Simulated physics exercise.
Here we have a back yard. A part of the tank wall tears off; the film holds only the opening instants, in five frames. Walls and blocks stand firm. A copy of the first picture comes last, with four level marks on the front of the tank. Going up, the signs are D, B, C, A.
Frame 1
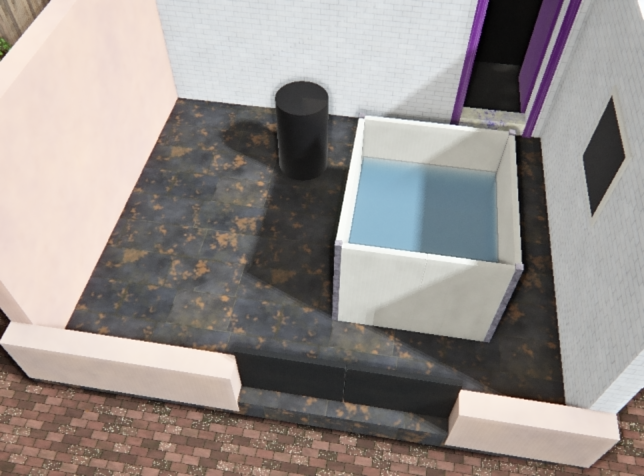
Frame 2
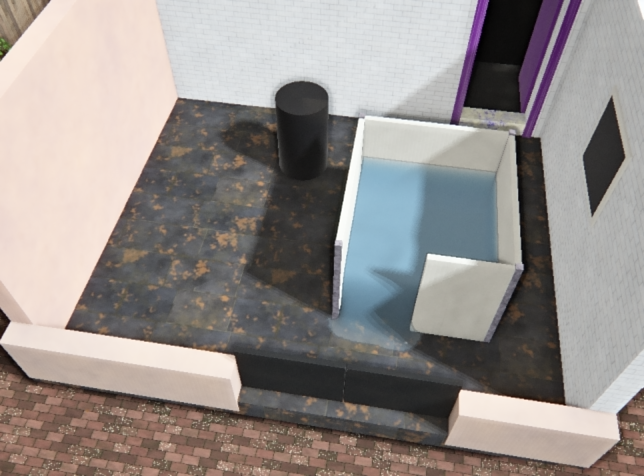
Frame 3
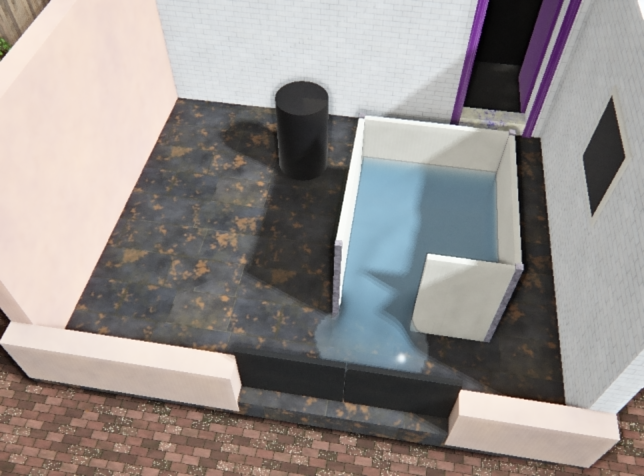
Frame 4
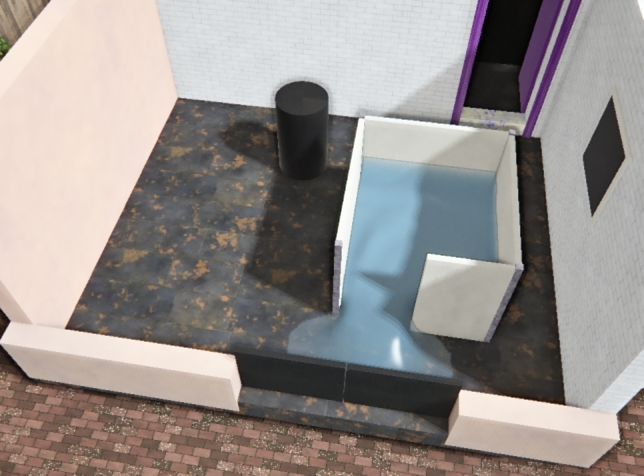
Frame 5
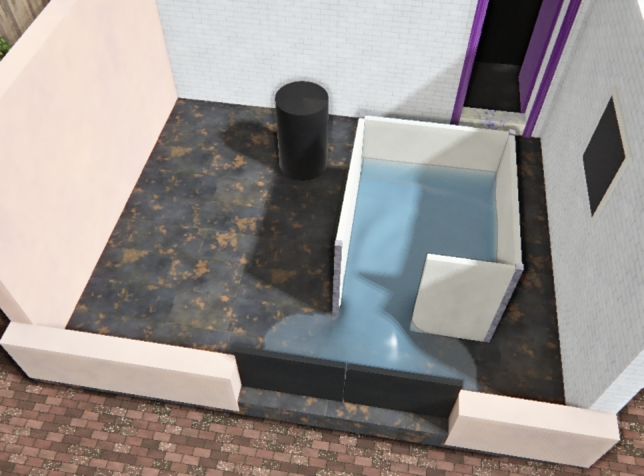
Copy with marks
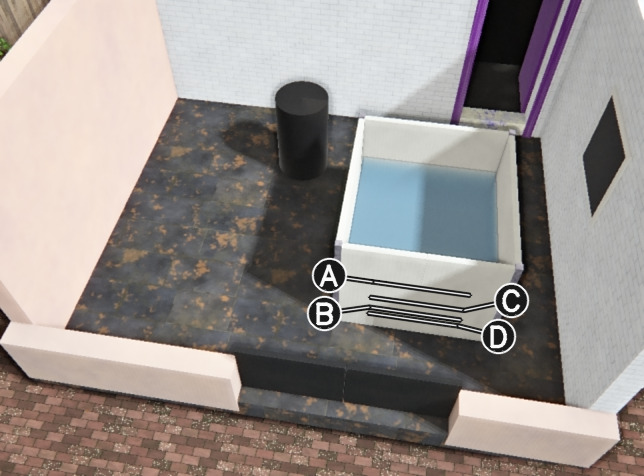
Water pouring from a white tank through an opening in its front wall and spreading across a dark, rust-mottled patio.
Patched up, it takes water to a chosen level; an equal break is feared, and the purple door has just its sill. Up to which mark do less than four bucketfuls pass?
A is the one.
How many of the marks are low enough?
All of the four.
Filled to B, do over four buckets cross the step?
No, that is safe.
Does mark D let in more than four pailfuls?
No, not at all.
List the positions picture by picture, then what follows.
In the first picture, water in the tank at rest, its middle at (424, 220); foot of the purple doorway at (489, 132); shut gate at (346, 370).
In the second picture, 1 % of the ground under water, visible out to (342, 312).
In the third picture, 3 % of the ground under water, visible out to (407, 309).
In the fourth picture, 7 % of the ground under water, visible out to (349, 305).
In the fifth picture, water covers 9 % of the ground, its front hidden from here.
In white, A at (420, 288); B at (414, 313); C at (416, 303); D at (413, 319); from the bottom up D, B, C, A.
With A, a bucket or two gets in.
With B, nothing gets over.
With C, nothing gets over.
With D, nothing gets over.
